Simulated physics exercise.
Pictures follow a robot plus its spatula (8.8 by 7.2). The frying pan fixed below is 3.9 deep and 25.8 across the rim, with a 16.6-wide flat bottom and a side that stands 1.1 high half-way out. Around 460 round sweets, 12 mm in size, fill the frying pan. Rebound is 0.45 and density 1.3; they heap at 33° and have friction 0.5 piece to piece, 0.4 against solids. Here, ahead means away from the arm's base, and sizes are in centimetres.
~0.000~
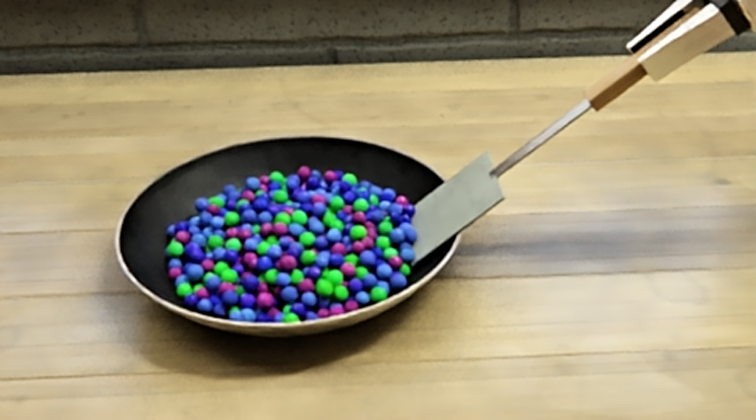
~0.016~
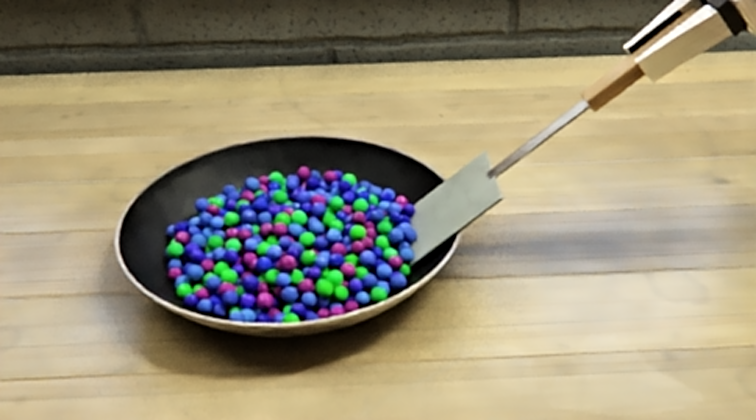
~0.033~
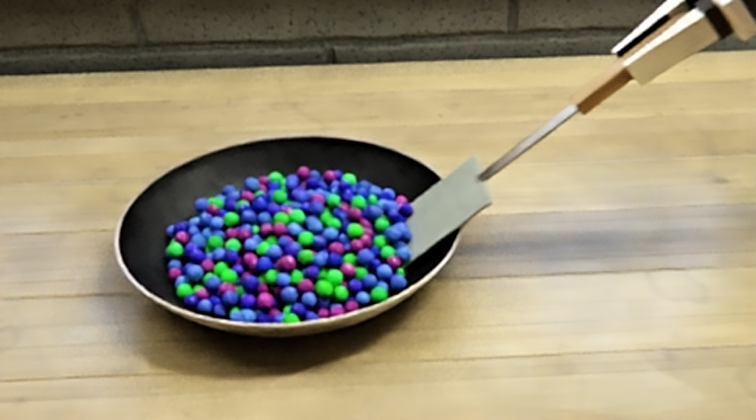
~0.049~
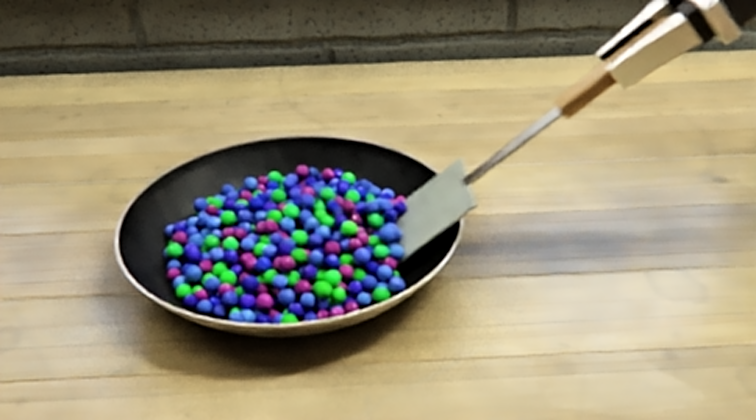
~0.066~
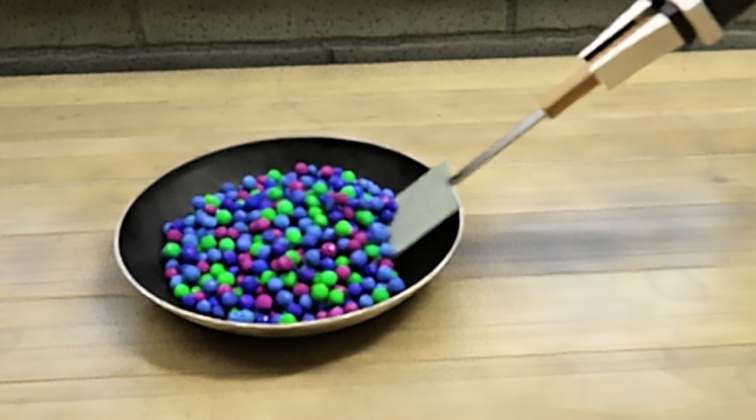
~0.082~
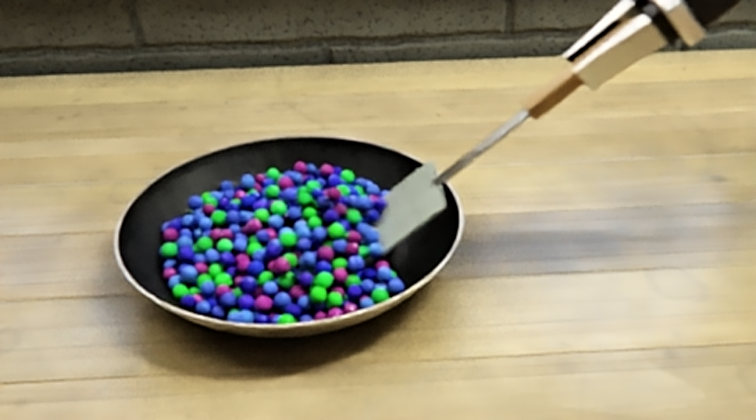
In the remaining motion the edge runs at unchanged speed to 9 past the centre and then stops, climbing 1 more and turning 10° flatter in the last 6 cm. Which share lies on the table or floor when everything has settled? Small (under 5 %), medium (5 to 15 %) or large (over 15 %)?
Medium.
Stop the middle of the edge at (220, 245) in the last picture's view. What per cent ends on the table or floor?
Roughly 0 per cent.
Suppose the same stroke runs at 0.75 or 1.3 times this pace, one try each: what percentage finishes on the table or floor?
10 and 15 %.
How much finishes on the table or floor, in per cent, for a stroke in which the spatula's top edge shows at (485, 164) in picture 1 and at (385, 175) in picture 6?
I'd put it at roughly 30 per cent.
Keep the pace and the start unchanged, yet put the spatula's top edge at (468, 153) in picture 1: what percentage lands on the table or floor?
Some 20 per cent.
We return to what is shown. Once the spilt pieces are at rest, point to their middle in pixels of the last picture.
It ends up around (63, 262).
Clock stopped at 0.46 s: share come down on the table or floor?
Around 10 percent.
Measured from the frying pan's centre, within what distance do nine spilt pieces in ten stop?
About 25 cm.
By 0.15 s, sloping 41°, highest piece 6 above the table; 455 in the frying pan.
By 0.22 s, sloping 37°, highest piece 6 above the table; 455 in the frying pan.
By 0.46 s, sloping 31°, highest piece 6 above the table; 411 in the frying pan, 43 on the table or floor, 1 on the blade or in flight.
By 1.51 s, sloping 31°, highest piece 5 above the table; 411 in the frying pan, 44 on the table or floor.
Final count, 411 in the frying pan, 44 on the table or floor. That is 10 % on the table or floor.
